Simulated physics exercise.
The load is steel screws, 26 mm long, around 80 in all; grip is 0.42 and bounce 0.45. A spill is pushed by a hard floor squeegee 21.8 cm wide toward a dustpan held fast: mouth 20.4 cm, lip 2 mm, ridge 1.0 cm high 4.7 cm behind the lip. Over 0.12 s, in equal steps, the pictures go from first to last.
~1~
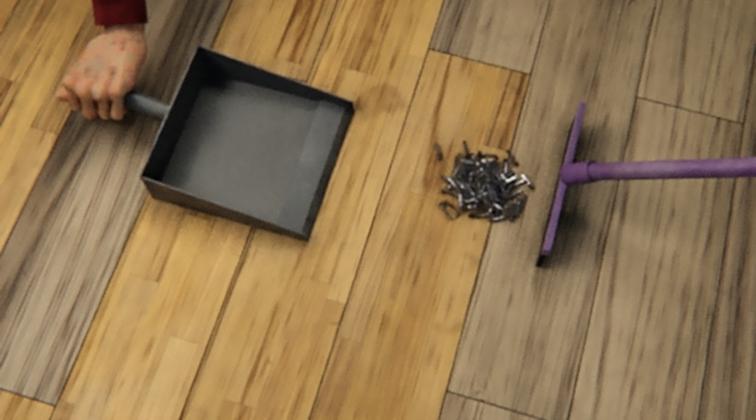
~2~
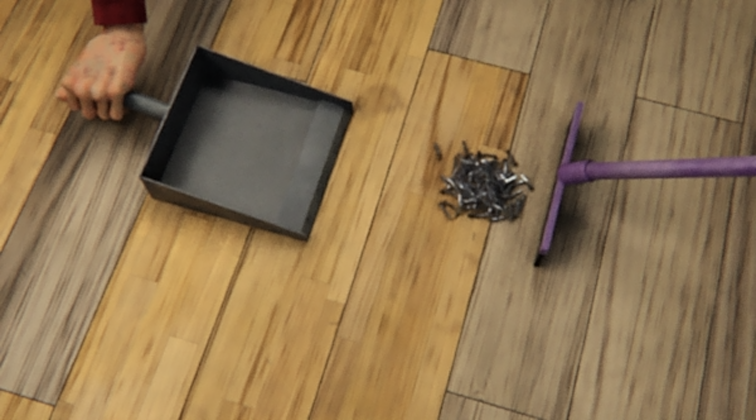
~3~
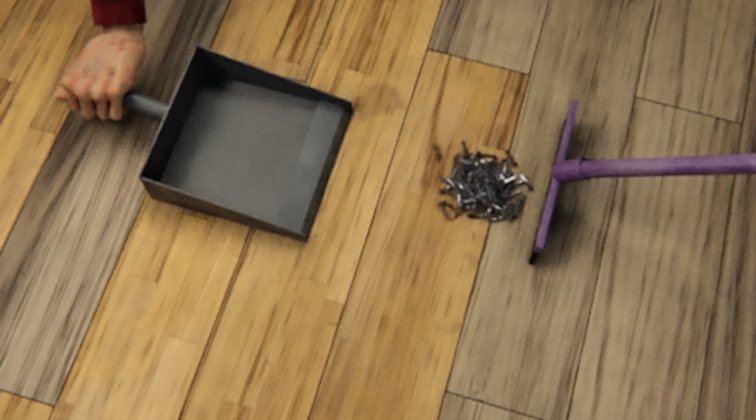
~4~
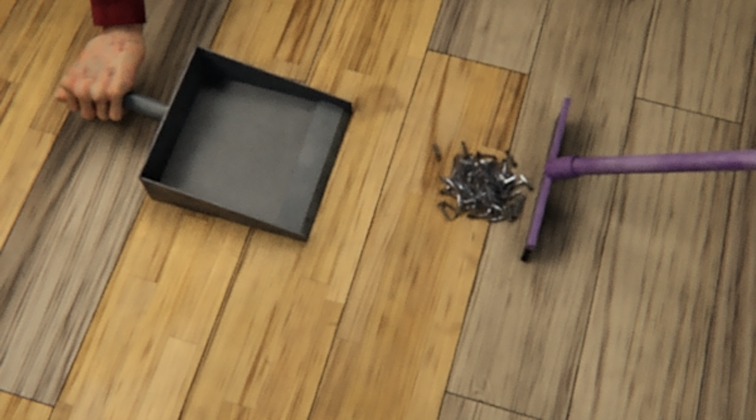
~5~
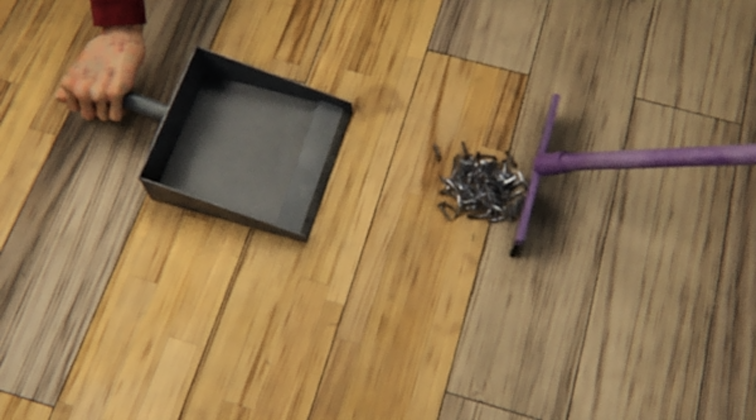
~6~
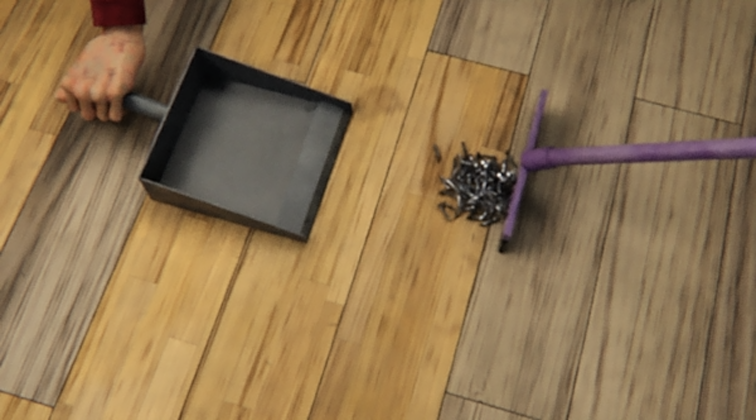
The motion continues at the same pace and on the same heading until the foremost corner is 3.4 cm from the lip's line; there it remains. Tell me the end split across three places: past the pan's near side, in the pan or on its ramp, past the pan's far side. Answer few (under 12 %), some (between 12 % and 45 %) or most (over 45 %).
Near side: Few, pan: Some, far side: Some.
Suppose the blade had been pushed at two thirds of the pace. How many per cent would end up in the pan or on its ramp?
Then some 15 in a hundred.
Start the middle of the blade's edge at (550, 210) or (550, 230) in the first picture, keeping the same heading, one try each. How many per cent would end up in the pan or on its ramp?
The two tries give some 30 % and some 25 %.
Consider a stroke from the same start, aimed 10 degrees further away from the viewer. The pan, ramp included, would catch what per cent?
15 %.
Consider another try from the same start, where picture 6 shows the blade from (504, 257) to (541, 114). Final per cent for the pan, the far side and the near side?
Per cent by place - pan 25, far side 5, near side 5.
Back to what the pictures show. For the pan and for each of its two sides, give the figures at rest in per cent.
In per cent - near side 0, pan 30, far side 20.
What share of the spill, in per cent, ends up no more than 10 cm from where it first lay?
The figure is some 0 percent.
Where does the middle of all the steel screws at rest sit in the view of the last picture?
Once everything settles, the centre is around (347, 132).
Then, 0.16 s after the last picture, middle of the blade 14 cm from the lip; 0 % over the lip, far side 5 %, near side 0 %.
Then, 0.27 s after the last picture, middle of the blade 6 cm from the lip; 0 % over the lip, far side 15 %, near side 0 %.
Then, 0.50 s after the last picture, middle of the blade 4 cm from the lip; 30 % over the lip, far side 20 %, near side 0 %.
In the end, near side 0 %, pan 30 %, far side 20 %, in front of the lip or behind the blade 50 %.
